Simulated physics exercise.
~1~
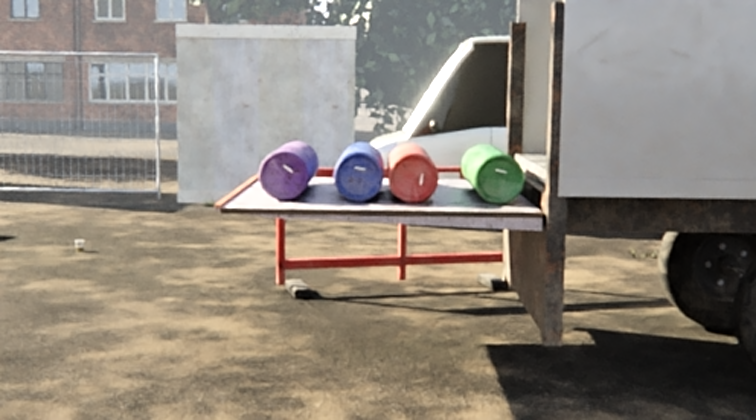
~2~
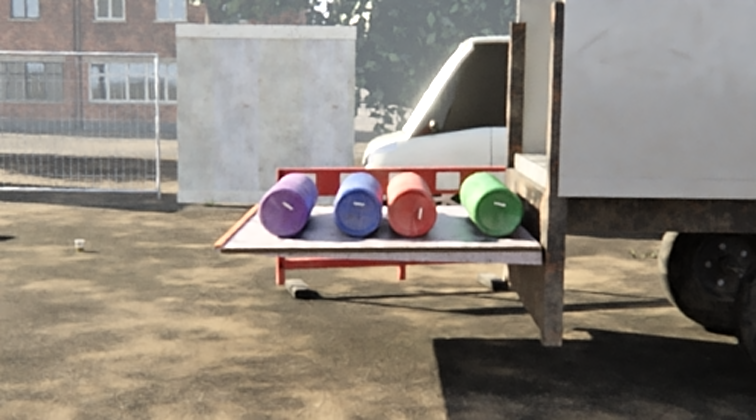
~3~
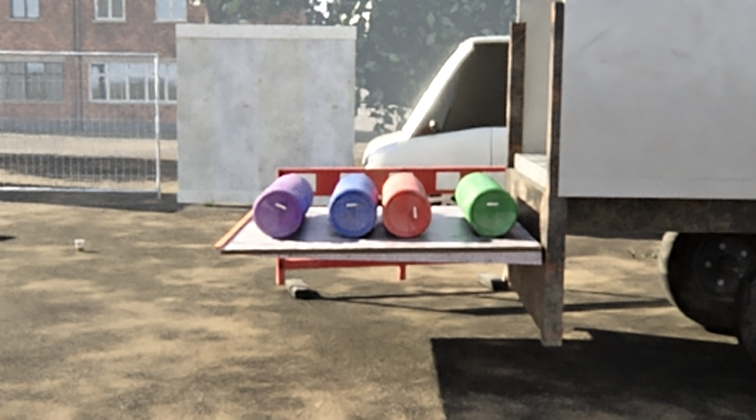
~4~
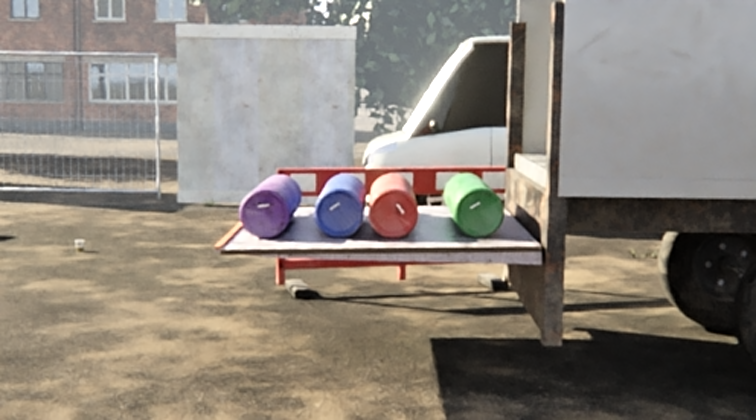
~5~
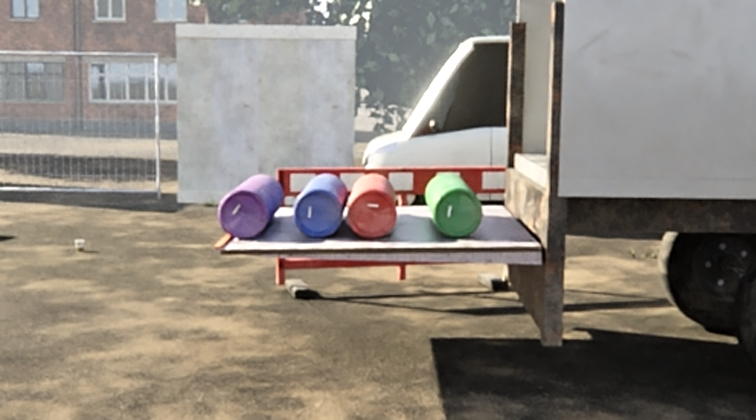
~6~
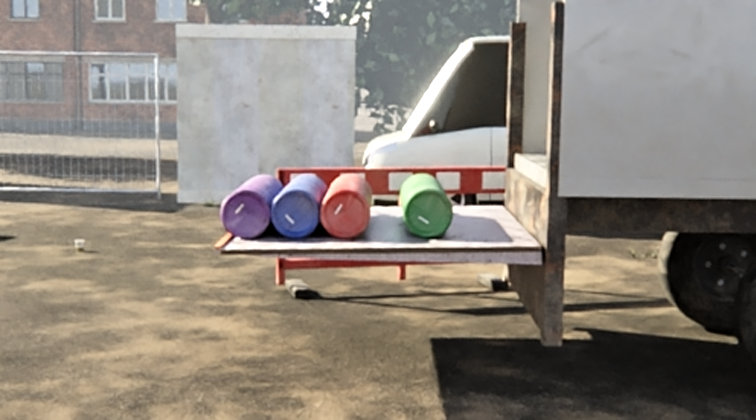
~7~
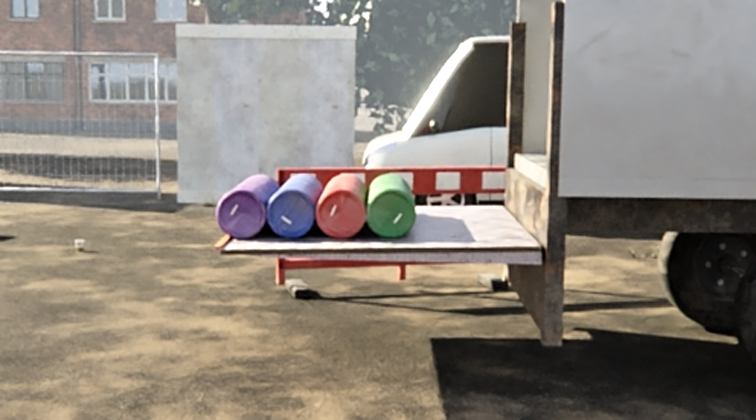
In a dusty yard beside a brick building, four gas cylinders, purple, blue, red and green from left to right, lie on the raised tail-lift of a delivery lorry. The plate drops a short way and tips slightly, and the cylinders begin to roll slowly left. Purple reaches the outer edge first and is held there. Blue rolls up against it, then red closes in behind blue, while green trails across the gap. Finally green meets red, and all four rest side by side at the left end of the plate, with none fallen off.
